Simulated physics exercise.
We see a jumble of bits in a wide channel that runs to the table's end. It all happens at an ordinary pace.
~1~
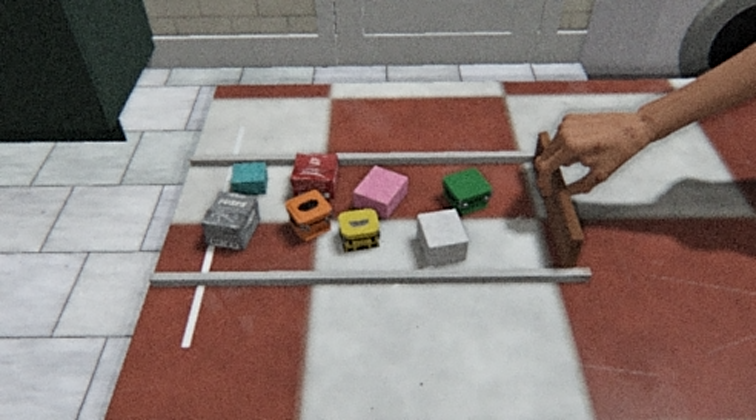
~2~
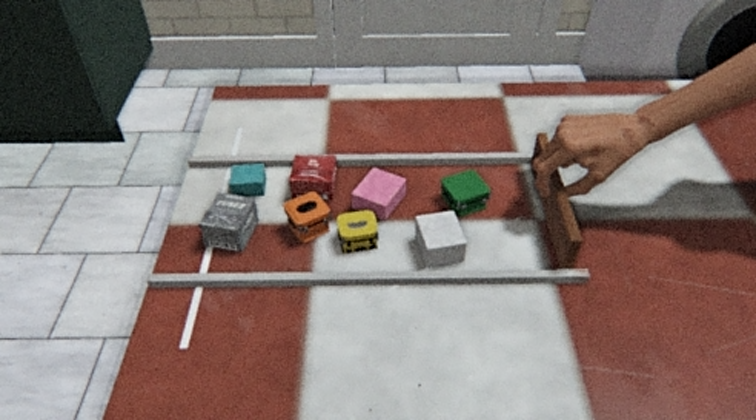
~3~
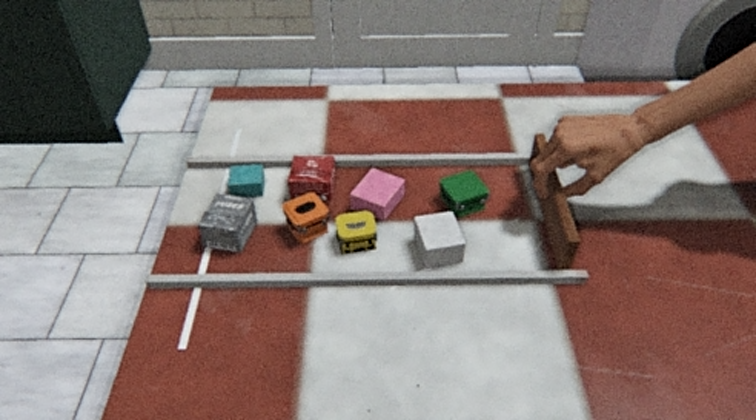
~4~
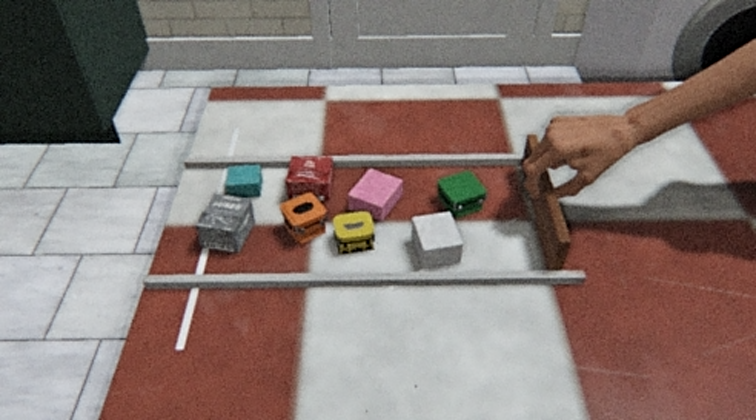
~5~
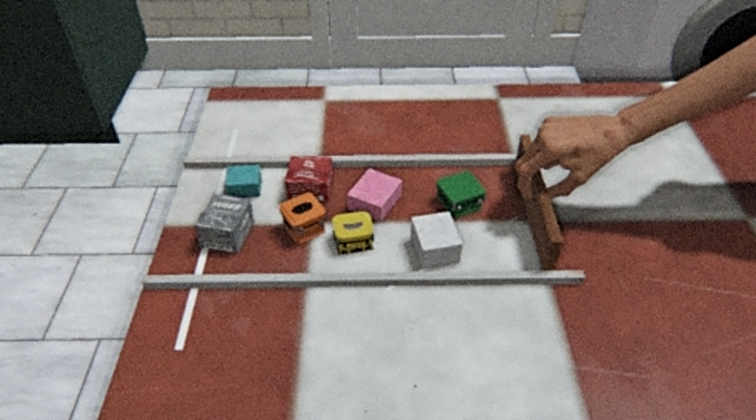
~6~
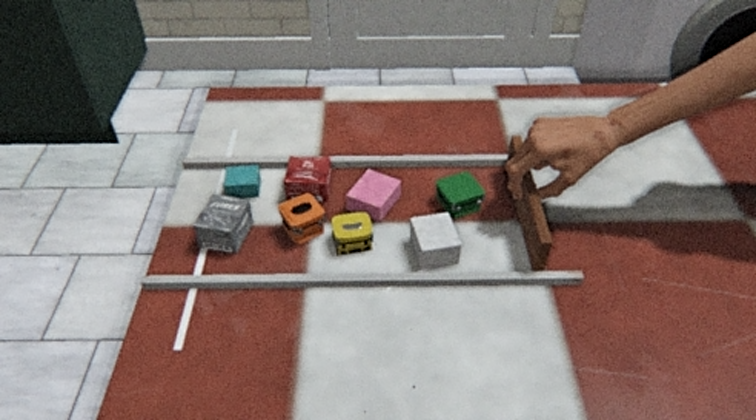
A brown board, gripped by a hand reaching in from the right, stands between two grey rails on a red-and-white checked surface, seen from above at an angle. Grey and turquoise blocks sit near a white line at left, with red, orange, yellow and pink pieces mid-channel and green and white ones nearer the board. The hand slides the board a short way left, untouched pieces lying still as the view drifts very slightly.
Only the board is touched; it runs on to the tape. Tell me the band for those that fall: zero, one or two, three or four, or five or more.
Outcome: The number that fall off is five or more.
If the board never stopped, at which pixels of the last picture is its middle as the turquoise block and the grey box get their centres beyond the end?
About (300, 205), and (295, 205) for the other.
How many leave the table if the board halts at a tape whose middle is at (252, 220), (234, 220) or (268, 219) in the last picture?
Try by try, 4, 4 and 2.
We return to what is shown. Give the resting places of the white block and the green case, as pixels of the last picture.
About (182, 241), and the other about (197, 193).
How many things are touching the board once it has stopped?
It touches 2.
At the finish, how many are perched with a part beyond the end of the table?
That would be 0.
Early on, none off yet; grey box at rest near (224, 223); turquoise block at rest near (242, 182); orange case at rest near (302, 219).
A while later, none off yet; grey box travelled about its own width near (177, 230); turquoise block travelled well along near (189, 177); orange case travelled well along near (216, 218).
Finally, the number that fall off is five or more; lost, pink block, yellow case, red box, orange case, turquoise block and grey box.
